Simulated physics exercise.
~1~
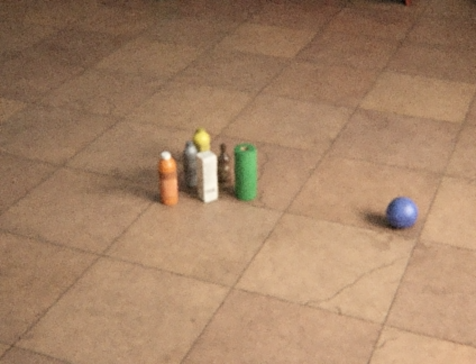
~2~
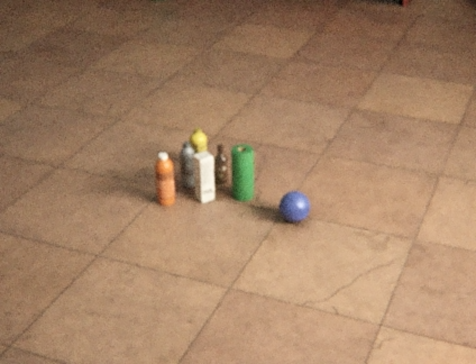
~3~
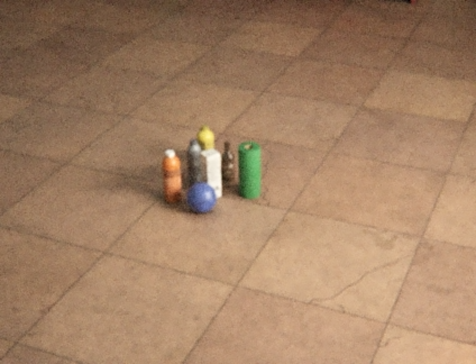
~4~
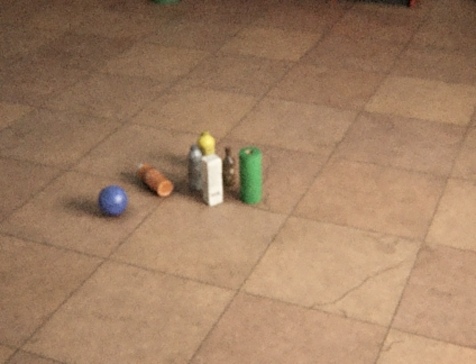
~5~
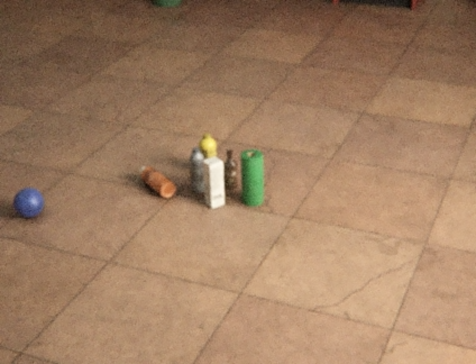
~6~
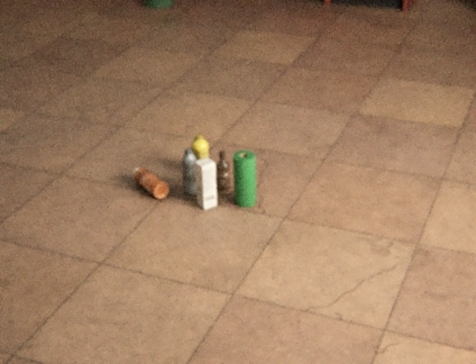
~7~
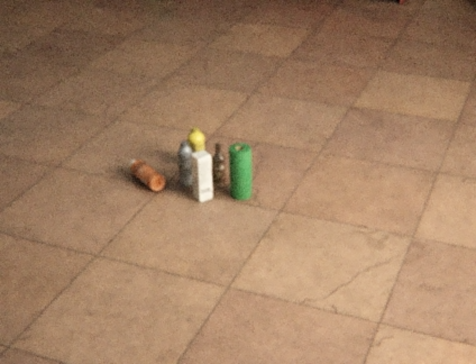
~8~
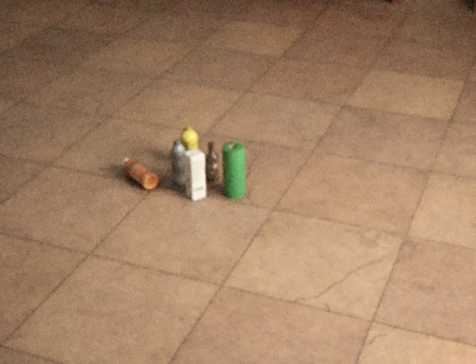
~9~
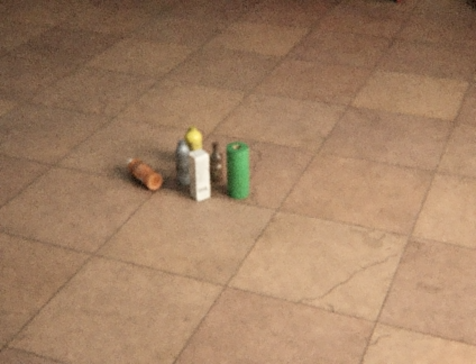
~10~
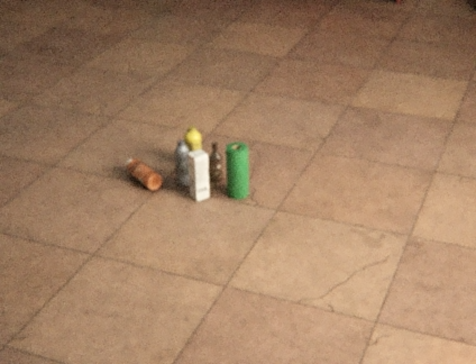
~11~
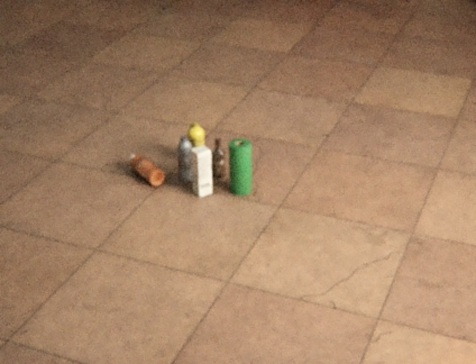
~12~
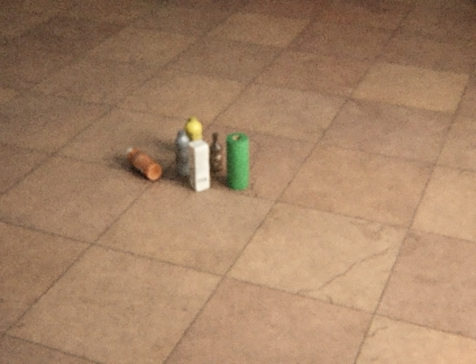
At first, a small cluster of bottles, a white carton and a green roll stands upright on a tiled floor, with a blue ball off to the right. The ball rolls left across the tiles, passing in front of the green roll and the white carton. It reaches the orange bottle at the left of the group, and the bottle topples onto its side. The ball keeps rolling left and leaves the view. The view sways slightly, but the orange bottle stays lying on the floor, while the carton, the roll and the other bottles remain standing.
